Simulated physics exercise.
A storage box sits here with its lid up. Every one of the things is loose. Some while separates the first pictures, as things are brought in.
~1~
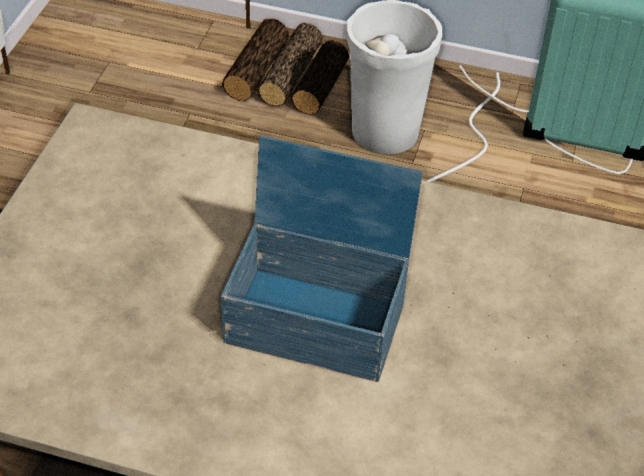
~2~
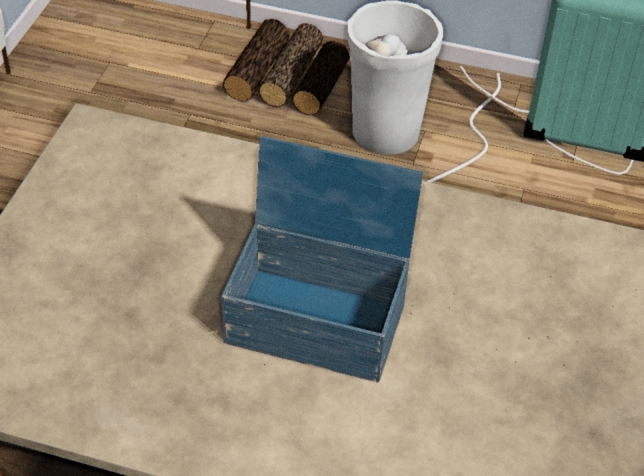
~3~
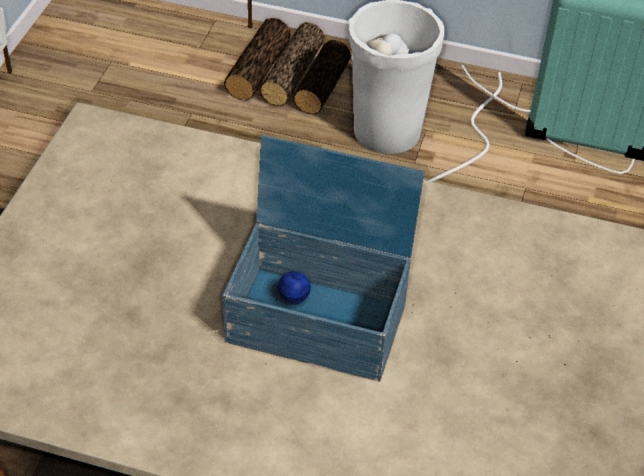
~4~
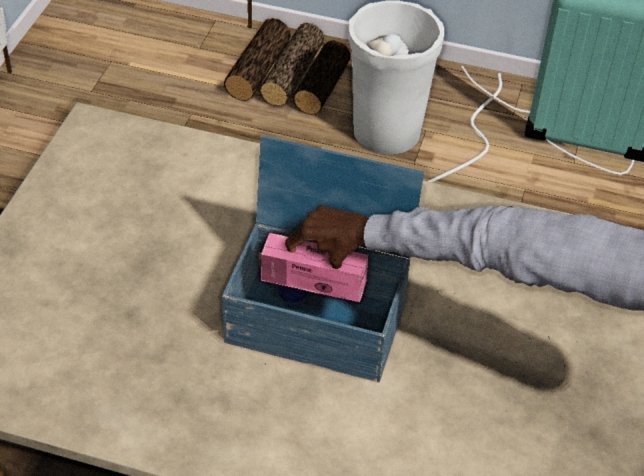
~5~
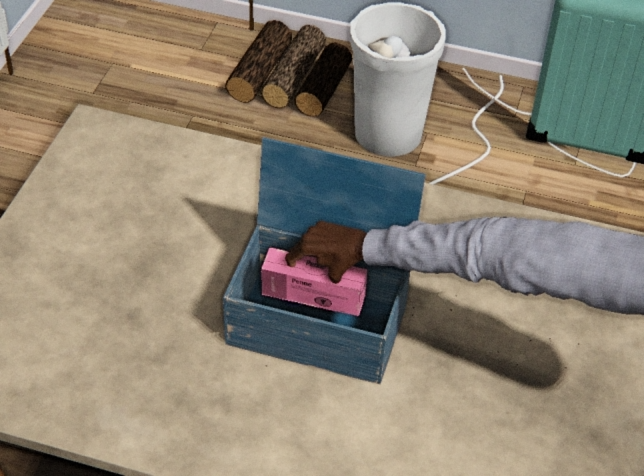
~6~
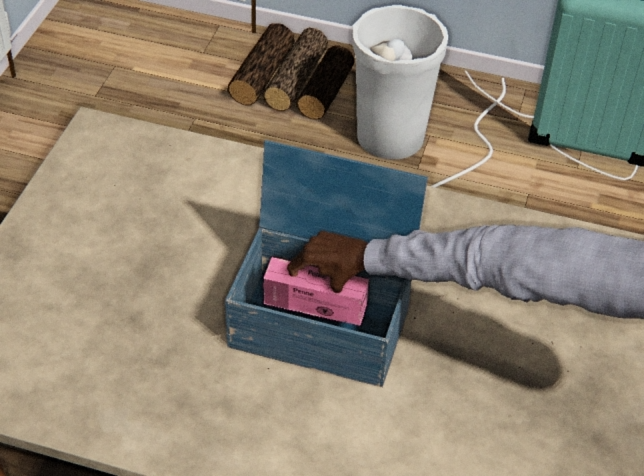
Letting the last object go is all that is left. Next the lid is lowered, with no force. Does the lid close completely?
Yes.
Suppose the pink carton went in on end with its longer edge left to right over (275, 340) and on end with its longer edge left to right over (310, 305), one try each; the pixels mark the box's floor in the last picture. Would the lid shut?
First time it won't go down, and next time it drops into place.
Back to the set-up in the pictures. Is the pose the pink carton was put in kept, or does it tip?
It ends up leaning.
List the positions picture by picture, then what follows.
The last thing is not in view yet, in the first picture.
The last thing is not in view yet, in the second picture.
The last thing is not in view yet; blue ball (294, 288), in the third picture.
Still above its spot; pink carton (314, 268), in the fourth picture.
Still above its spot; pink carton (314, 282), in the fifth picture.
Put in, still held; pink carton (316, 292), in the sixth picture.
Then, 0.40 s past the last view, pink carton on its side near (293, 326); blue ball displaced a little.
Then, 1.30 s past the last view, lid 78° above the rim; pink carton on its side near (292, 326); blue ball displaced about its own width.
Then, 1.70 s past the last view, lid 50° above the rim; pink carton on its side near (292, 326); blue ball displaced about its own width.
Then, 2.10 s past the last view, lid 11° above the rim; pink carton on its side near (292, 326); blue ball displaced about its own width.
Finally, lid shut; down or leaning hard in the box, pink carton; moved from the start, blue ball. Final places as the last picture's camera would see them, pink carton near (292, 326).
